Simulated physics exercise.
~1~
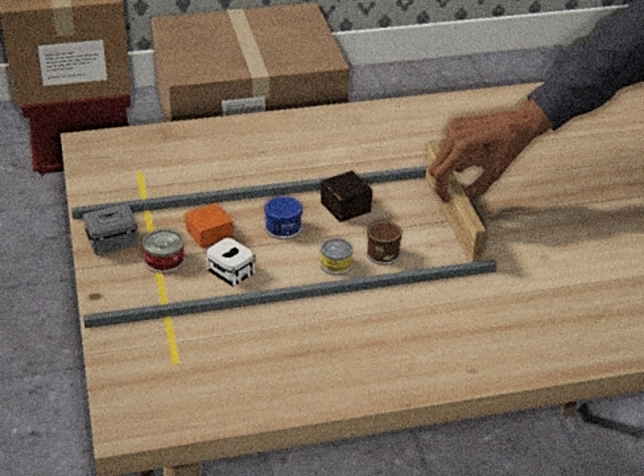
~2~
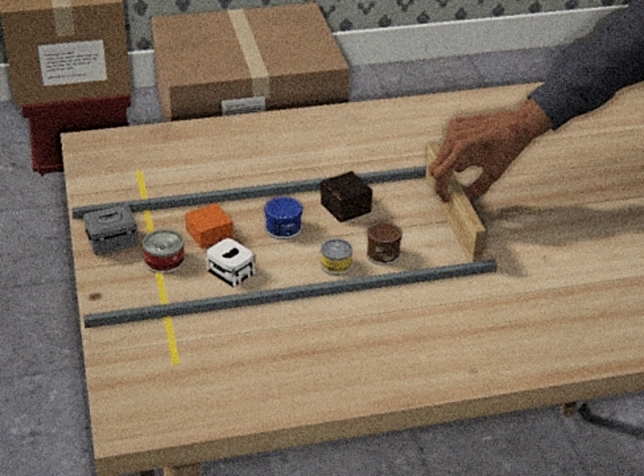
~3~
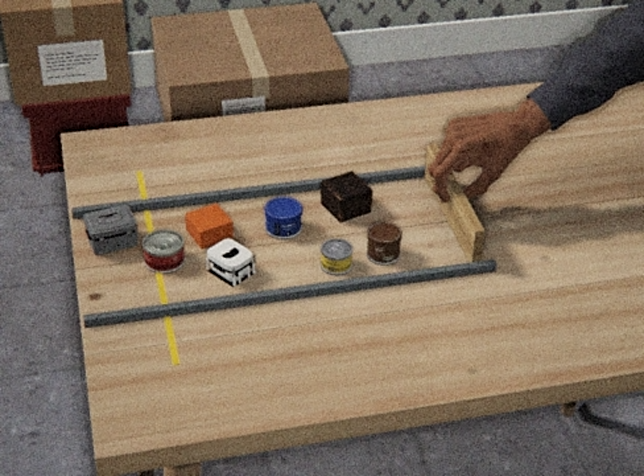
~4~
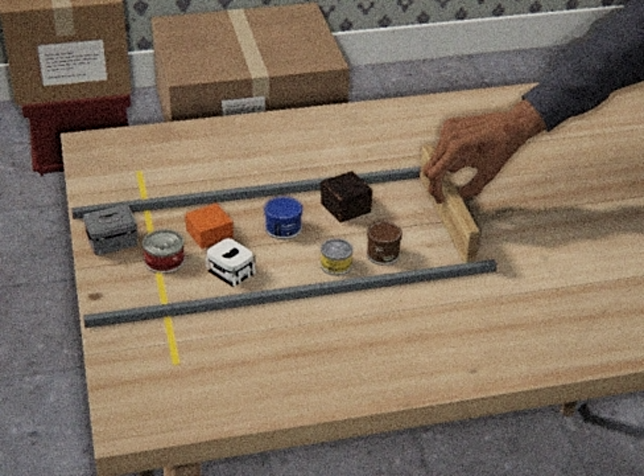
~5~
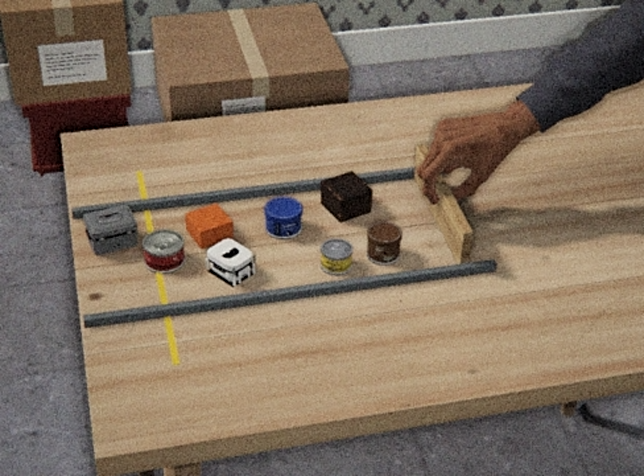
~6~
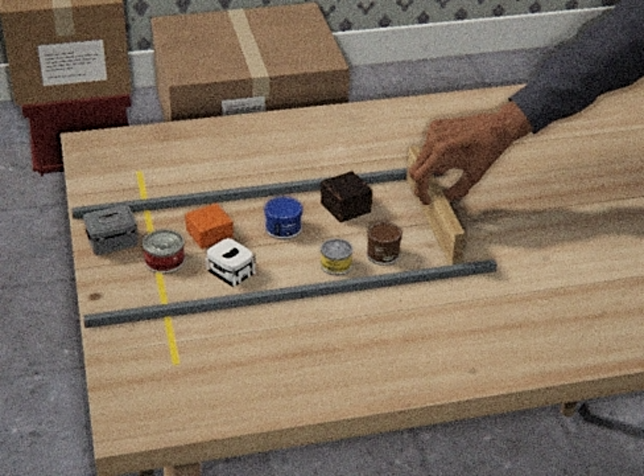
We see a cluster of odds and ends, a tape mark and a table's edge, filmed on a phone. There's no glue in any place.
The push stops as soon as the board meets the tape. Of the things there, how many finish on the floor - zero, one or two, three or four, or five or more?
One or two finish on the floor.
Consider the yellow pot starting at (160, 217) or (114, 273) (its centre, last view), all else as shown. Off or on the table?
First spot, it is safe; second spot, it is safe.
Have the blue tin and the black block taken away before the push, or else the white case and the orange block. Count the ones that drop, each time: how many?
Result: 0, then 0.
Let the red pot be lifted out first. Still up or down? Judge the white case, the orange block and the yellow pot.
The white case stays put; the orange block stays put; the yellow pot stays put.
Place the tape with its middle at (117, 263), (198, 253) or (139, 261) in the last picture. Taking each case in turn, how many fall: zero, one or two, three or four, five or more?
Three or four; no fall at all; either one or two.
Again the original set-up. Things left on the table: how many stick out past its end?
The total would be 0.
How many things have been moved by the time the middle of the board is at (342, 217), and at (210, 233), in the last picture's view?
Note: First position 4; second position 8.
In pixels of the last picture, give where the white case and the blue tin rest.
The white case comes to rest close to (109, 270), while the blue tin rests close to (135, 244).
Soon after, none off yet; grey case at rest near (111, 231); red pot at rest near (164, 252); orange block at rest near (209, 226).
By the end, the number that fall off is one or two; fallen, red pot and grey case.
